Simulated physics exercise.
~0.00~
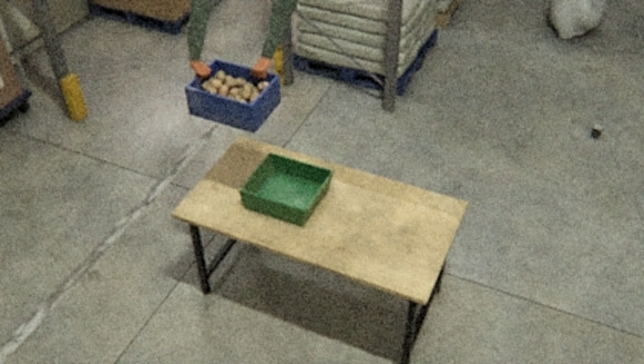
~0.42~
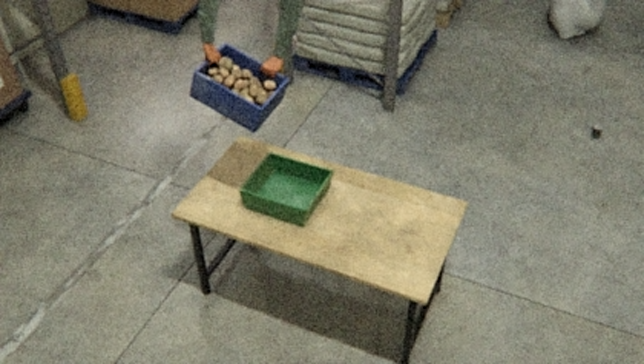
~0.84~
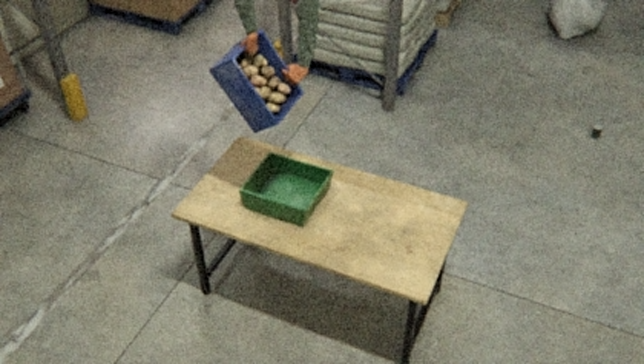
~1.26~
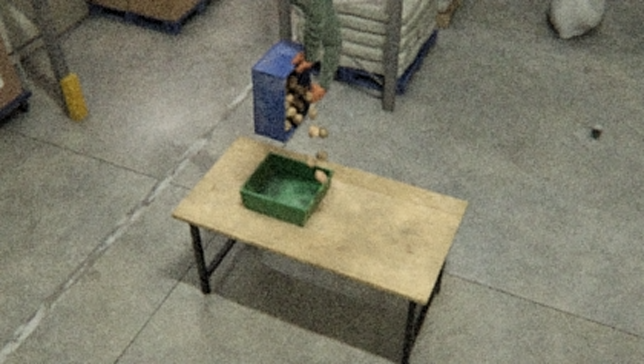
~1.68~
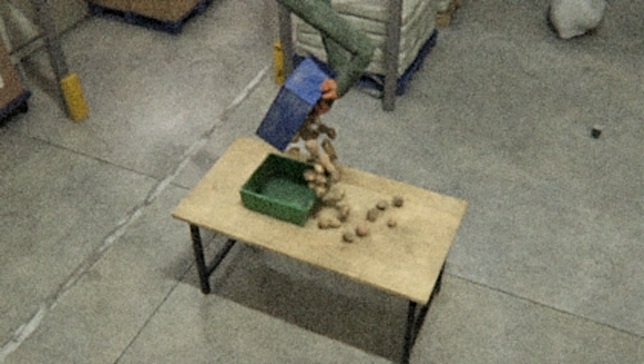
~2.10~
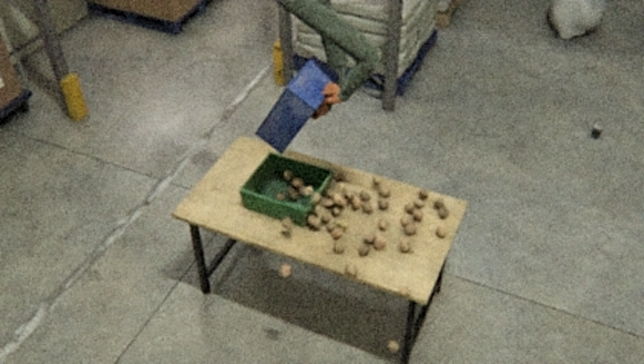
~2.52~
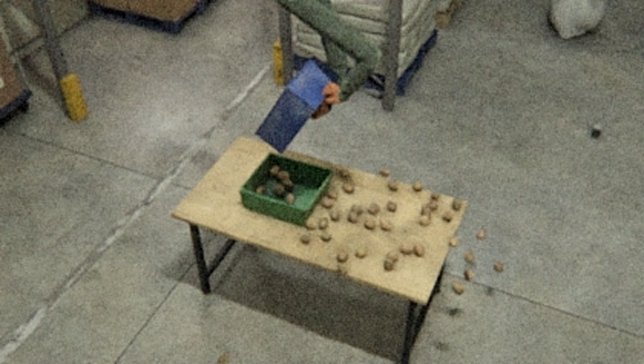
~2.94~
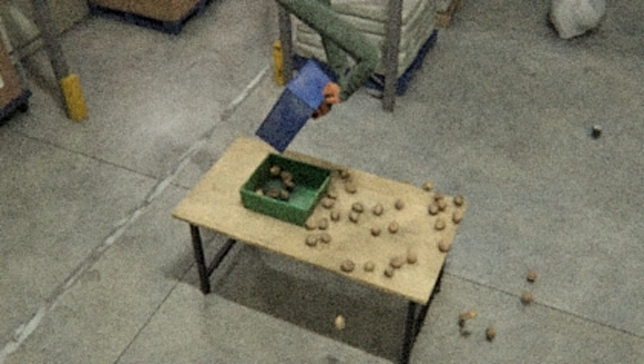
In this clip, gloved hands raise a blue crate of potatoes and tip it over a green tub on a wooden table; the potatoes tumble out, a few landing in the tub while most scatter rightward across the tabletop and some drop to the floor.
